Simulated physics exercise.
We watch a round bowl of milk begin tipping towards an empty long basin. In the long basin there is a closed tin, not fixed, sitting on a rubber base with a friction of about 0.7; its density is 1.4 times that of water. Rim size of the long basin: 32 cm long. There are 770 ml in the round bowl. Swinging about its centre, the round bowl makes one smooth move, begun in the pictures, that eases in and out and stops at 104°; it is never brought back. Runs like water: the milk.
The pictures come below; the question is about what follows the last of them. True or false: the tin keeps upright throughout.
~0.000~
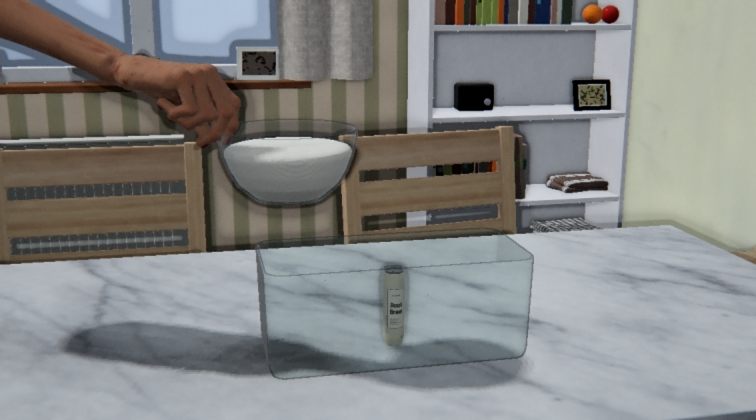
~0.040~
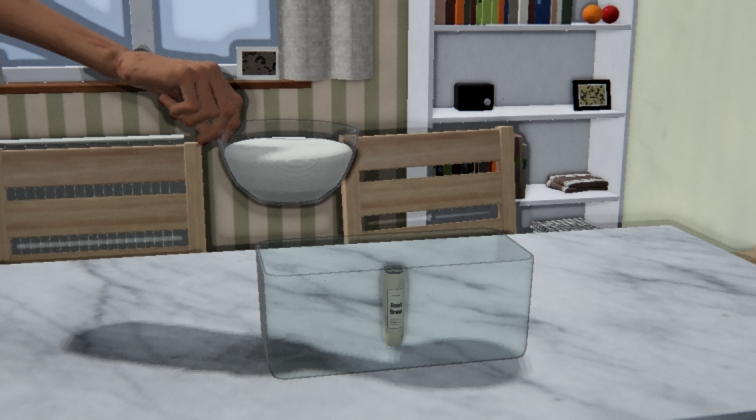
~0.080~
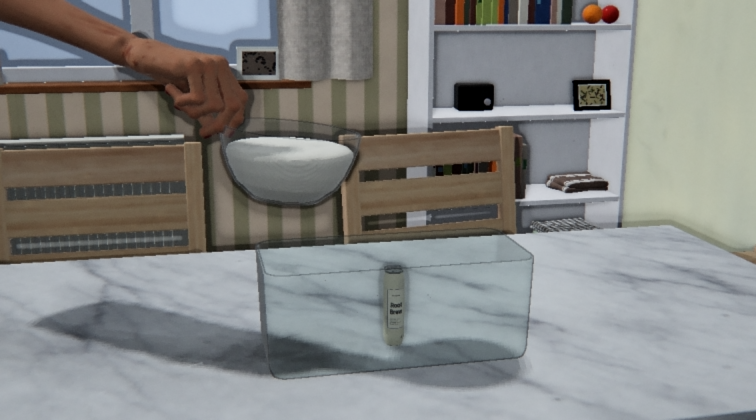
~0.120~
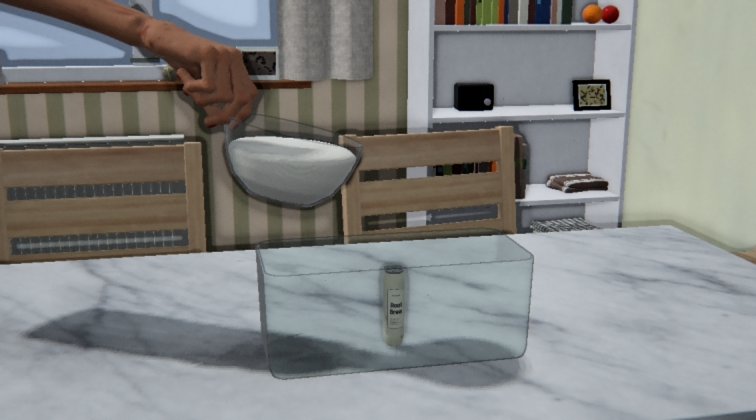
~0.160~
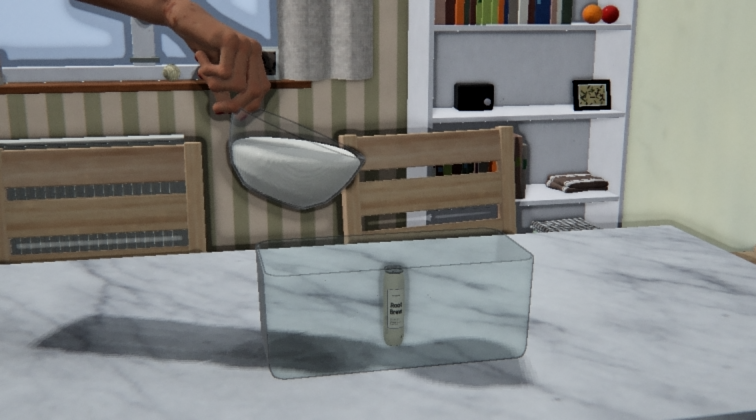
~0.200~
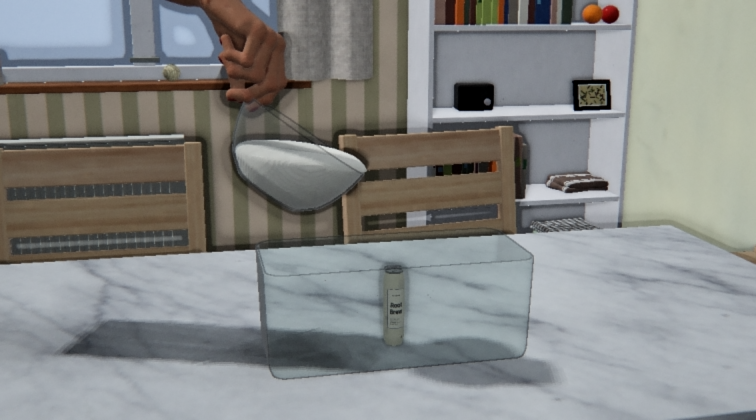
False.
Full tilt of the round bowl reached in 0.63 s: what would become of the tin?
With that tilt, the tin tips.
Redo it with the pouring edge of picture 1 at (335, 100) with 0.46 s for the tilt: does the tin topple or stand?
Then it tips over.
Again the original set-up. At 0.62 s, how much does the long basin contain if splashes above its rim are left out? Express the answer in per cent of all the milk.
98 %, more or less.
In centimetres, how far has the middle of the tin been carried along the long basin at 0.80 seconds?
It has moved some 6 cm.
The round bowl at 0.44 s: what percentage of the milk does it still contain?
Fraction remaining: Approx. 14 per cent.
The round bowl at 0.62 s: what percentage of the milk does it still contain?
Near 0 percent, more or less.
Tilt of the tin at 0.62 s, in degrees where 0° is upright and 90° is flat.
Some 10°.
Then, 0.44 s in, the tilt is 100° and 14 per cent is still to pour; the tin stands where it began.
Then, 0.62 s in, the tilt is 104° and 0 per cent is still to pour; the tin leans 9°.
Then, 0.80 s in, the tilt is 104° and 0 per cent is still to pour; the tin lies on its side.
Then, 1.00 s in, the tilt is 104° and 0 per cent is still to pour; the tin lies on its side.
Finally, the tin lies on its side.
